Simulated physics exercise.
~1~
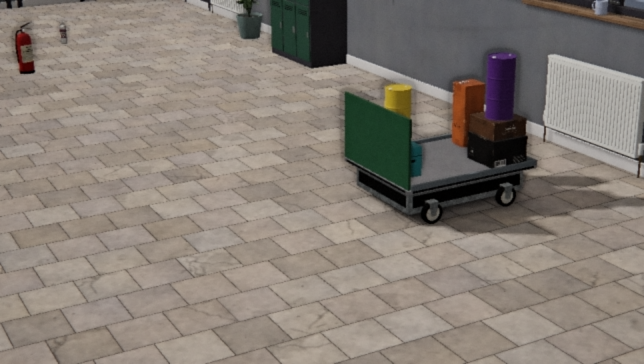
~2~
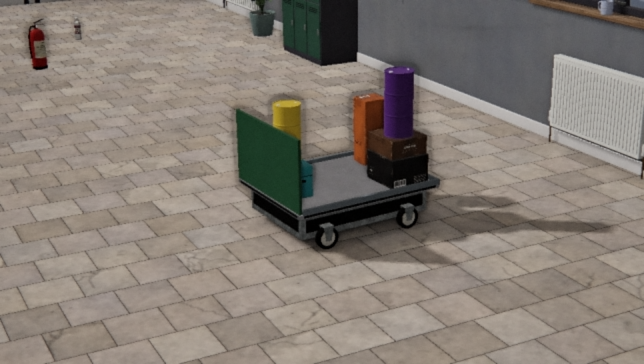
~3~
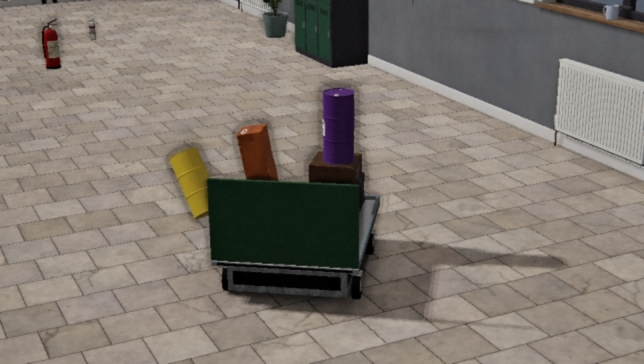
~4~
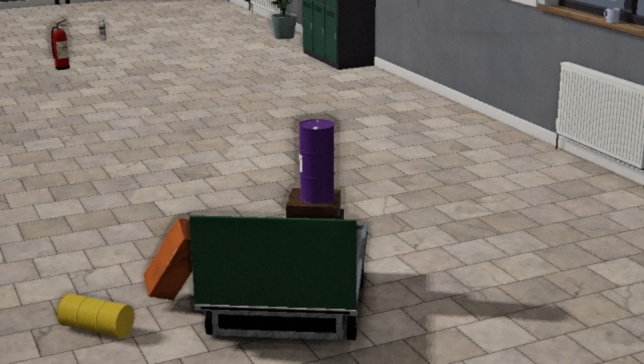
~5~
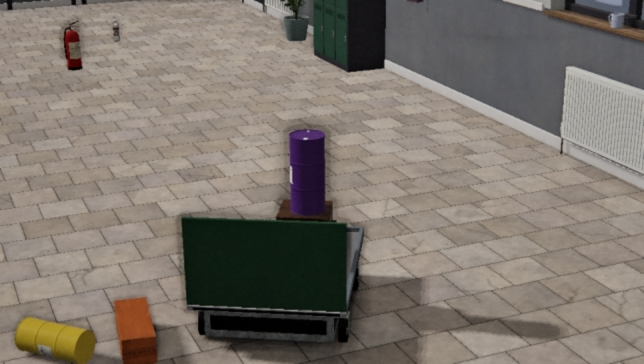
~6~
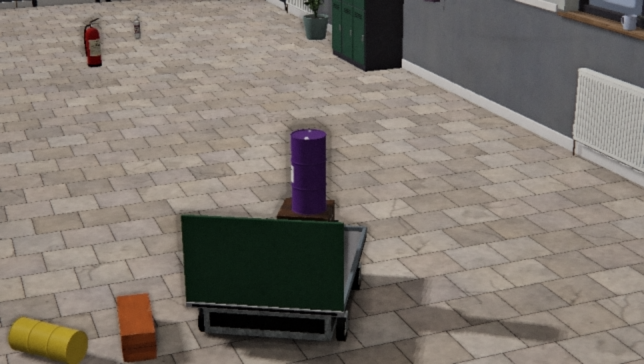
A room with pale stone-tiled flooring, grey walls, a radiator at right and a fire extinguisher at upper left is seen from above. A flat cart with a green front board carries a yellow canister, an orange box, a purple canister, dark and brown parcels, and something turquoise behind the board. It rolls left, then swings round until its board faces the viewer. The yellow canister tips off the left side and drops to the floor, and the orange box tumbles after it. The cart stops with the purple canister upright on the brown parcel, the two fallen items lying at lower left.
